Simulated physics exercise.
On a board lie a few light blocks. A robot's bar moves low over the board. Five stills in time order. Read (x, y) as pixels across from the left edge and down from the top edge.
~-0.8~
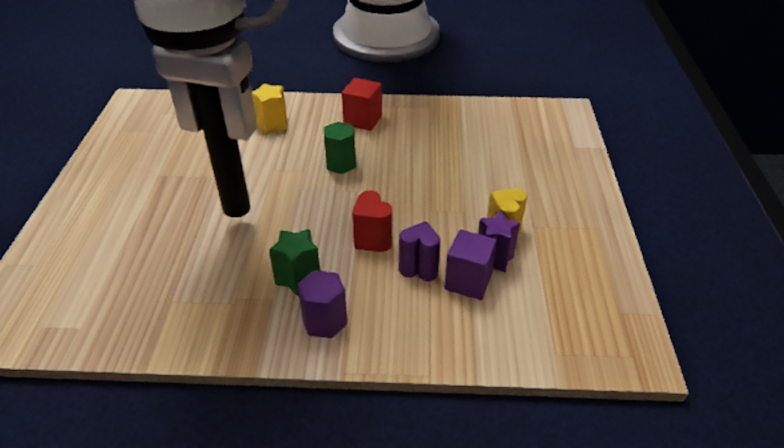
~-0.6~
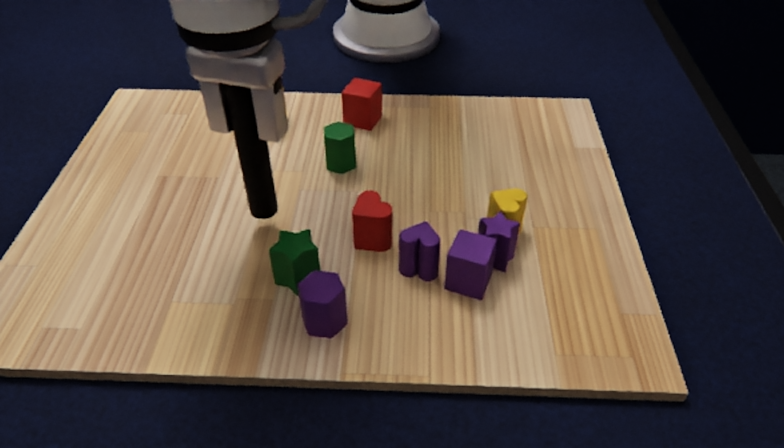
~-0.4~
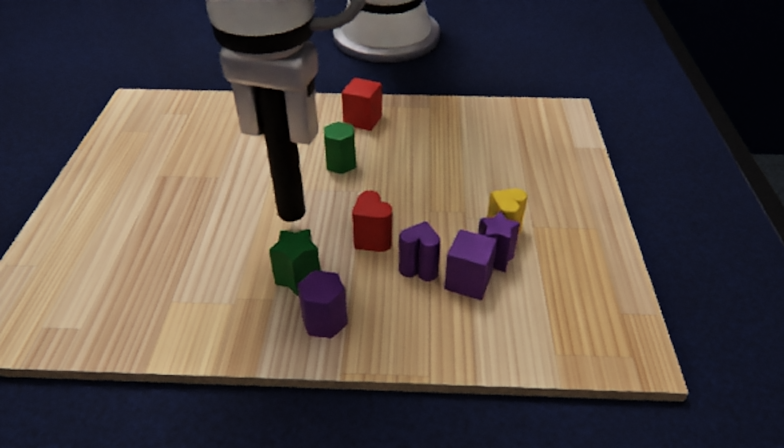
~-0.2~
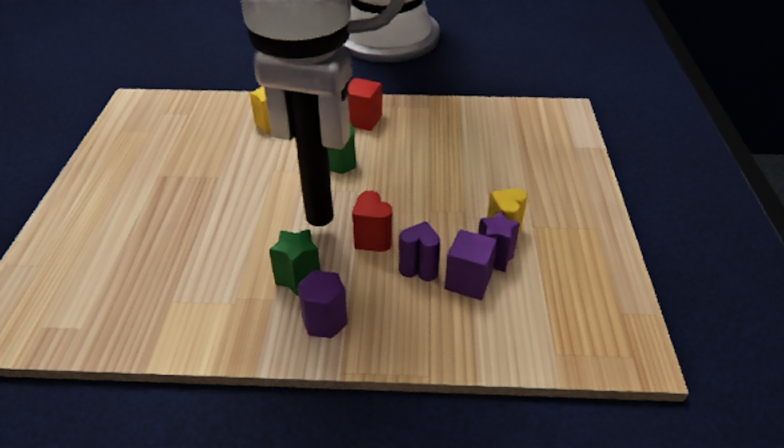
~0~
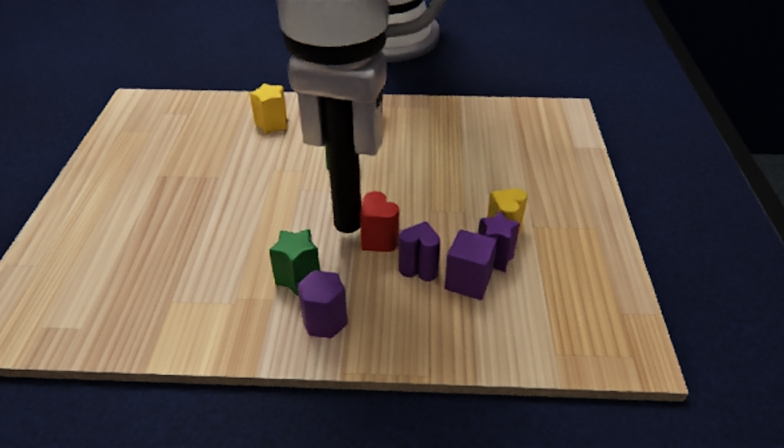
A robot arm moves its black bar right across the board and nudges the red heart block.
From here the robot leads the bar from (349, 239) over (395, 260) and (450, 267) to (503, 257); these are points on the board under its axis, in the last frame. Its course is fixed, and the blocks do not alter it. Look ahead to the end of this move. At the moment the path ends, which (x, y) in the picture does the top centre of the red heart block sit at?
In the picture, that point is around (431, 210).
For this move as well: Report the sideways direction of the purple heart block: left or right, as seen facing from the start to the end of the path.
The purple heart block is shifted sideways to the right, facing along the path from start to end.
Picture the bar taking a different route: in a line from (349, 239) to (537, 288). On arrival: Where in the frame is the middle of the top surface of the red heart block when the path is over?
The spot you're after is about (455, 208) in the image.
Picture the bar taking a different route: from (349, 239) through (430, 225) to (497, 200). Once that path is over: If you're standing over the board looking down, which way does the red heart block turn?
It is turned clockwise.
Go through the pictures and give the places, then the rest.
In the first picture, bar's lower end at (237, 210); green star-shaped block at (294, 242); red heart block at (371, 205); purple heart block at (421, 234); purple square piece at (473, 246); purple star-shaped block at (500, 224).
In the second picture, bar at (264, 212); blocks still.
In the third picture, bar at (292, 214); blocks still.
In the fourth picture, bar at (320, 219); blocks still.
In the fifth picture, bar at (348, 225); green star-shaped block at (294, 242); red heart block at (378, 205); purple heart block at (421, 234); purple square piece at (473, 246); purple star-shaped block at (500, 224).
The first path, step by step. One third of the way, bar at (396, 247); red heart block at (418, 210), turned 50° anticlockwise; purple heart block at (429, 236).
Two thirds of the way, bar at (452, 253); red heart block at (432, 210), turned 95° anticlockwise; purple heart block at (478, 252), turned 25° clockwise; purple square piece at (516, 258), turned 25° anticlockwise.
At the end, bar at (506, 243); green star-shaped block still; red heart block at (432, 210), turned 95° anticlockwise; purple heart block at (481, 253), turned 30° clockwise; purple square piece at (519, 259), turned 20° anticlockwise; purple star-shaped block at (536, 217).
